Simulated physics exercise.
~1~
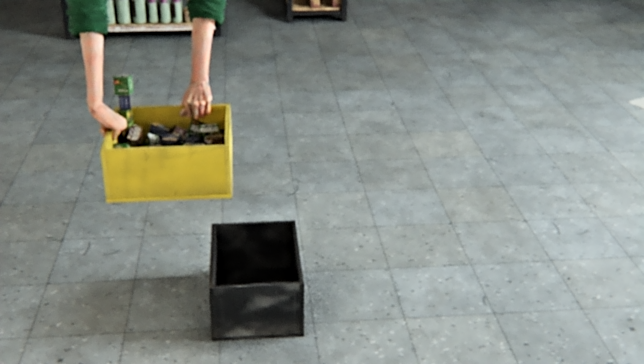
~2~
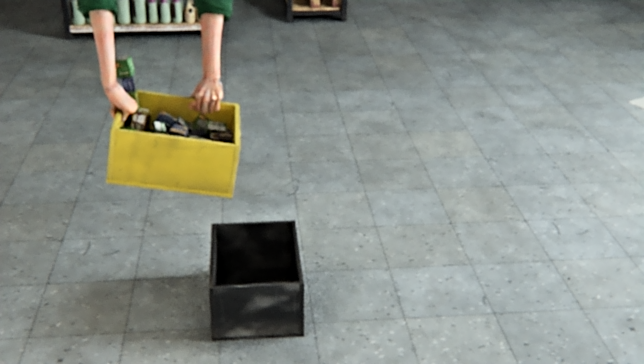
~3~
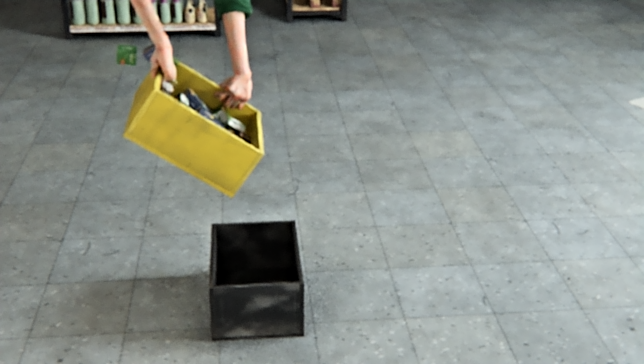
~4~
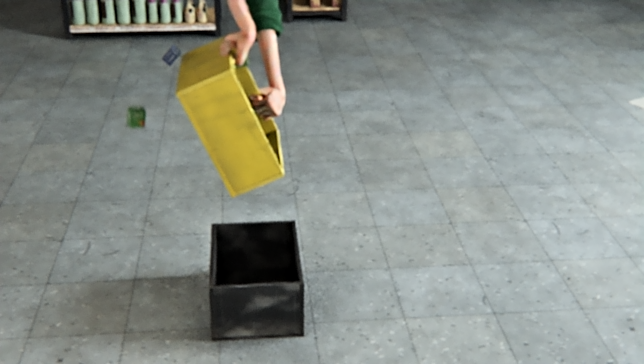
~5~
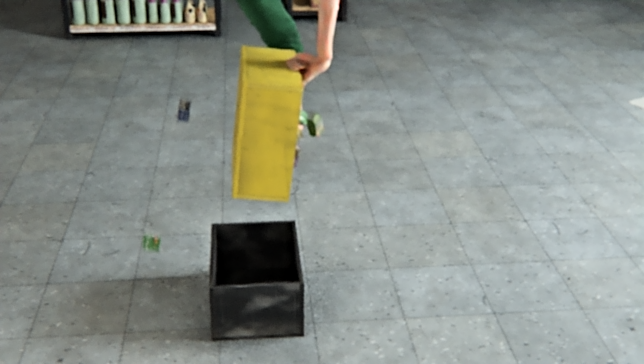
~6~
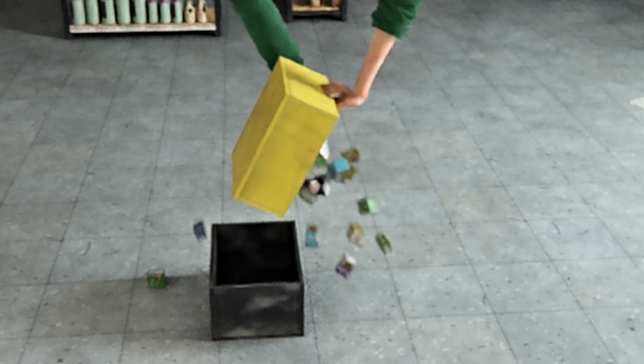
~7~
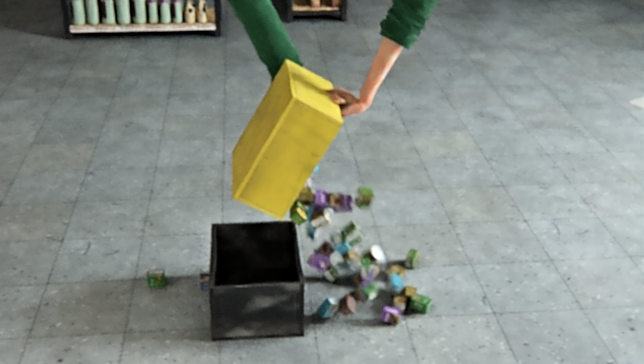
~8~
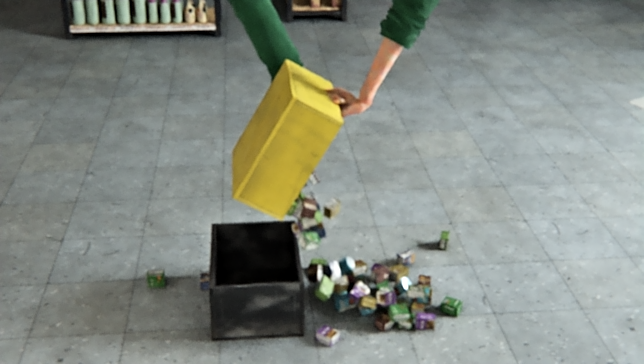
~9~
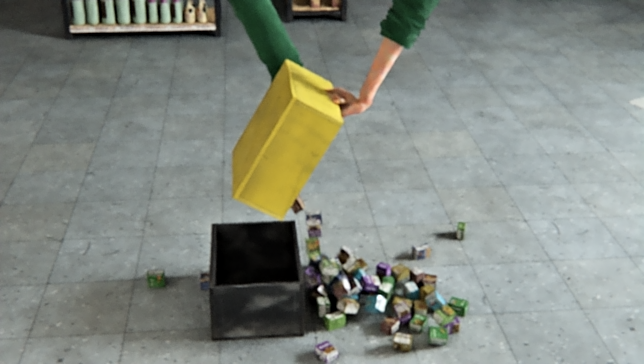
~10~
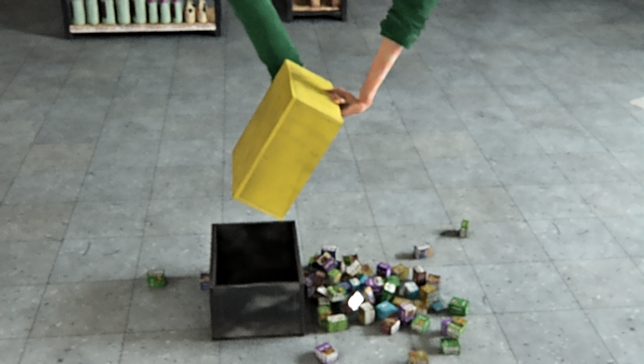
Small colourful cartons spilling from a yellow box tipped by two hands, missing the black basket and piling on the floor beside it.
